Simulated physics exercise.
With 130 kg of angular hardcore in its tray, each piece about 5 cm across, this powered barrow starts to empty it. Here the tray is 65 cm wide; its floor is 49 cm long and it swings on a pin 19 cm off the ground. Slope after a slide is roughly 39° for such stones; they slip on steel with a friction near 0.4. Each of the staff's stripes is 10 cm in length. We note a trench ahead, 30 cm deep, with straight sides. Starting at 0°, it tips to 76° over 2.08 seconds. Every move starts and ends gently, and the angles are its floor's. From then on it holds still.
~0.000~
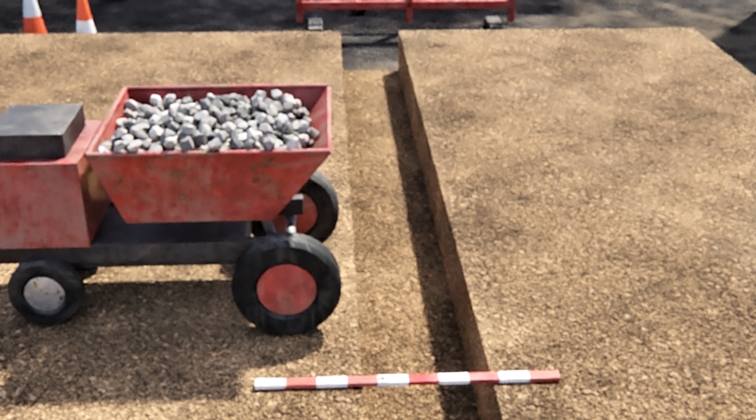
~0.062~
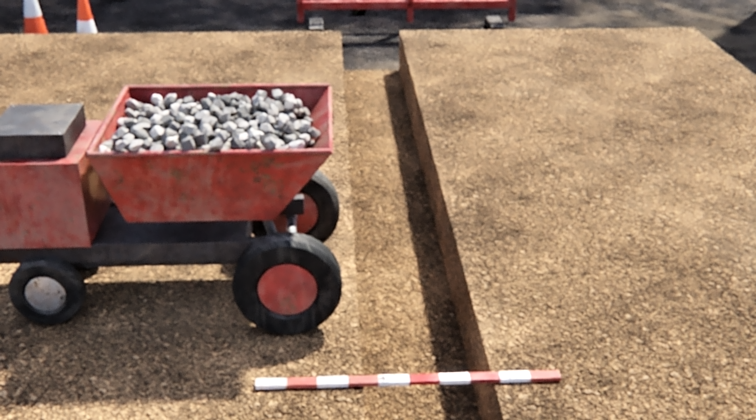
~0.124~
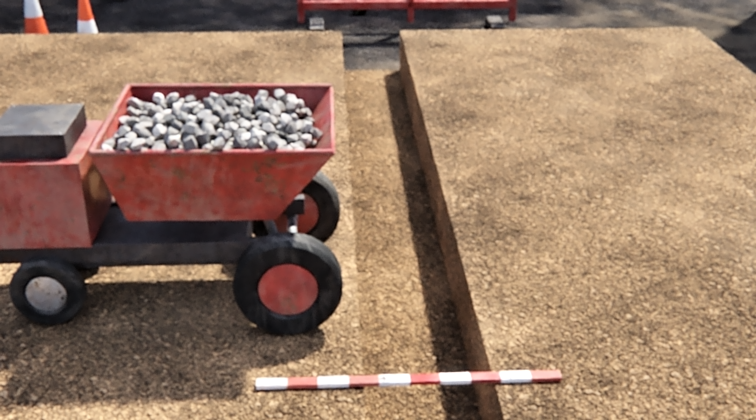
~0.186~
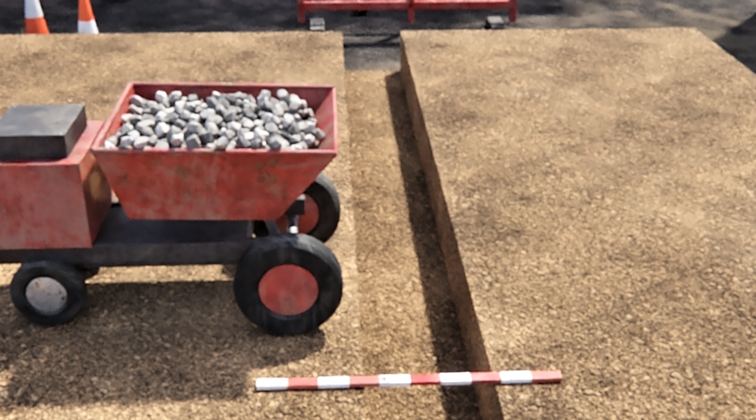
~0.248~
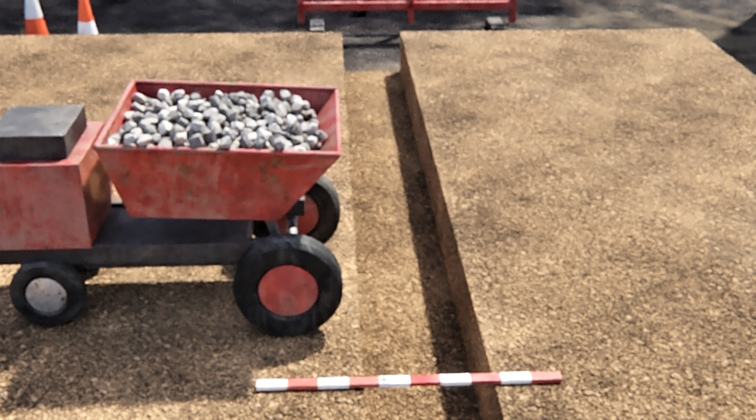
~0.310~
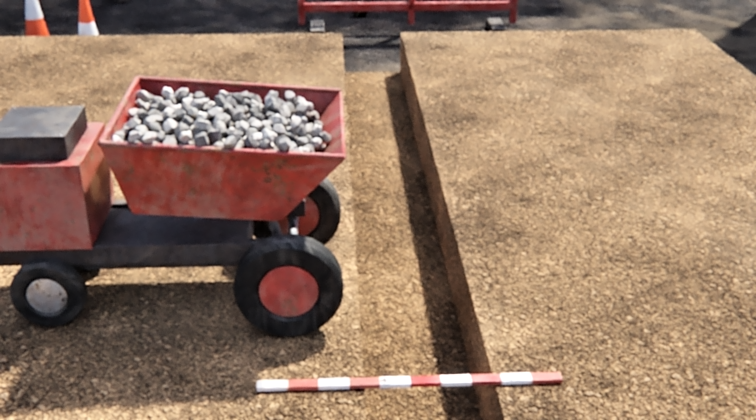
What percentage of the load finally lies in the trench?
About 70 per cent.
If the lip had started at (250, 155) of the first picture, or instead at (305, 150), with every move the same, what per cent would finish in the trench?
Result: Close to 100 then close to 90 per cent.
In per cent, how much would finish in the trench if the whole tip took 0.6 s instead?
Roughly 40 per cent.
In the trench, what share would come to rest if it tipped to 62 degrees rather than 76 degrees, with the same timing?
I'd expect around 30 in a hundred.
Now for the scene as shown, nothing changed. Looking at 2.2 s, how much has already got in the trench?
Roughly 25% by that time.
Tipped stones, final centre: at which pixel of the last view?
Around (450, 325).
After 1.6 s the floor is at 64°; 97 % in the tray, 2 % in the trench; the foremost stones are at (469, 259).
After 2.2 s the floor is at 76°; 50 % in the tray, 25 % in the trench, 26 % past the trench; the foremost stones are at (586, 280).
After 2.5 s the floor is at 76°; 26 % in the tray, 42 % in the trench, 32 % past the trench; the foremost stones are at (631, 295).
After 4.5 s the floor is at 76°; 0 % in the tray, 70 % in the trench, 30 % past the trench; the foremost stones are at (635, 296).
